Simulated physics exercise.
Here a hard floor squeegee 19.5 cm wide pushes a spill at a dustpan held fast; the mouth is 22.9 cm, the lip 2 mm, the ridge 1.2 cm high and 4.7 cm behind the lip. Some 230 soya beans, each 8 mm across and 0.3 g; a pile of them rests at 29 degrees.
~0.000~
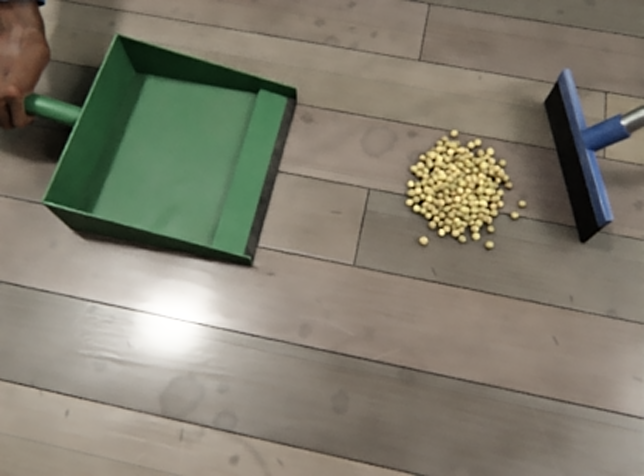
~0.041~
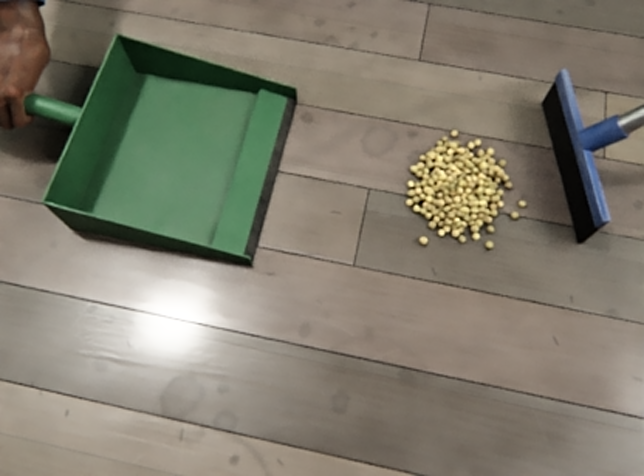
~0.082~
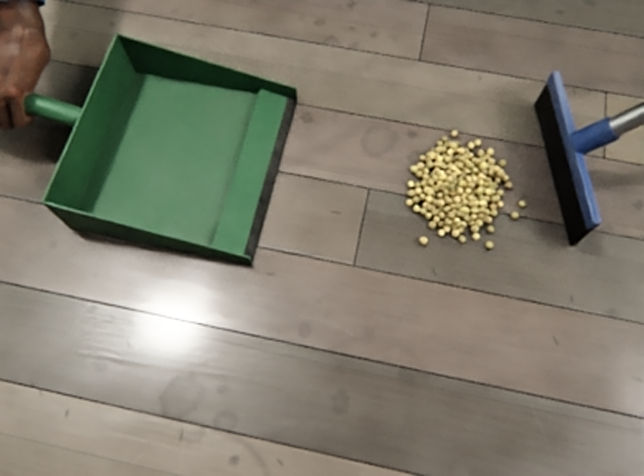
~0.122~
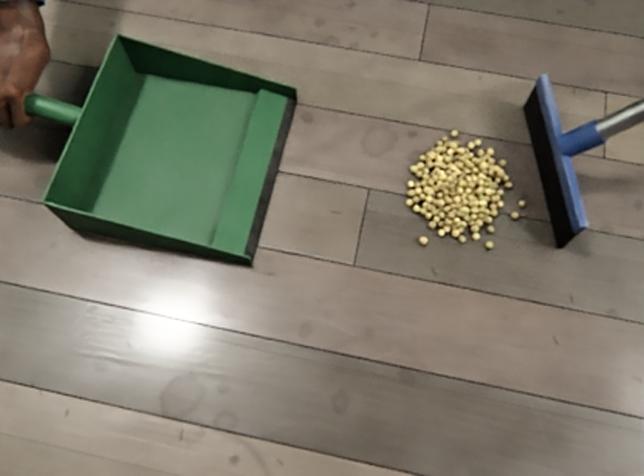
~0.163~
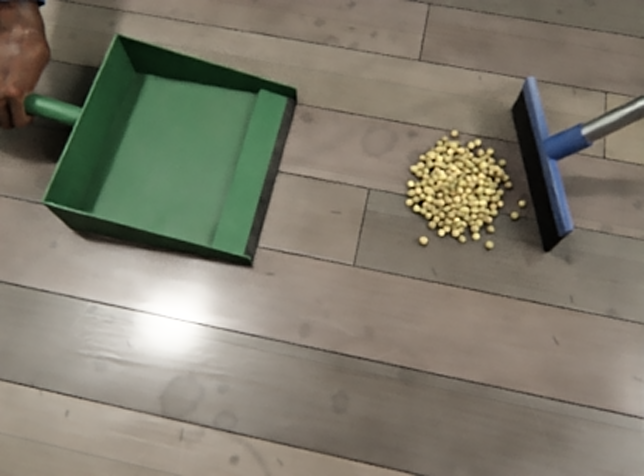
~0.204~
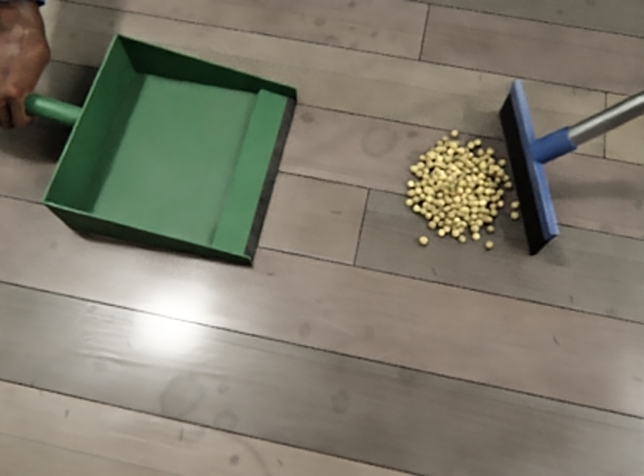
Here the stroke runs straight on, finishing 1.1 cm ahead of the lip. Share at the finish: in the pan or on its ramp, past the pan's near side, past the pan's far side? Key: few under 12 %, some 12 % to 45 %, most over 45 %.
Pan = some, near side = some, far side = few.
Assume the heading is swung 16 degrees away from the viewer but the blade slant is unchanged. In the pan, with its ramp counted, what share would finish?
In that case some 10 per cent.
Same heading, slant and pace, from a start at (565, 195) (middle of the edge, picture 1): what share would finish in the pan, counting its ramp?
Around 15 %.
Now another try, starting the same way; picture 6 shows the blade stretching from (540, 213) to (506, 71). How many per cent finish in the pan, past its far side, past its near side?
Pan: 5, far side: 5, near side: 0.
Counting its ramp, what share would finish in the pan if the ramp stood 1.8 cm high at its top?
Close to 15 per cent then.
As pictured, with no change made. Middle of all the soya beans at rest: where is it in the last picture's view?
Approximately (273, 222) in the last view.
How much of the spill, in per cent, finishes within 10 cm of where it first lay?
Close to 0 per cent of it.
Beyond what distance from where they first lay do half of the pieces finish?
Somewhere around 24 centimetres.
Then, at 0.54 s, middle of the blade 16 cm from the lip; 0 % over the lip, far side 0 %, near side 0 %.
After 0.76 s, middle of the blade 9 cm from the lip; 0 % over the lip, far side 0 %, near side 10 %.
After 1.09 s, middle of the blade 4 cm from the lip; 20 % over the lip, far side 0 %, near side 20 %.
By 1.6 s all is still; pan 20 %, near side 20 %, far side 0 %, in front of the lip or behind the blade 60 %.
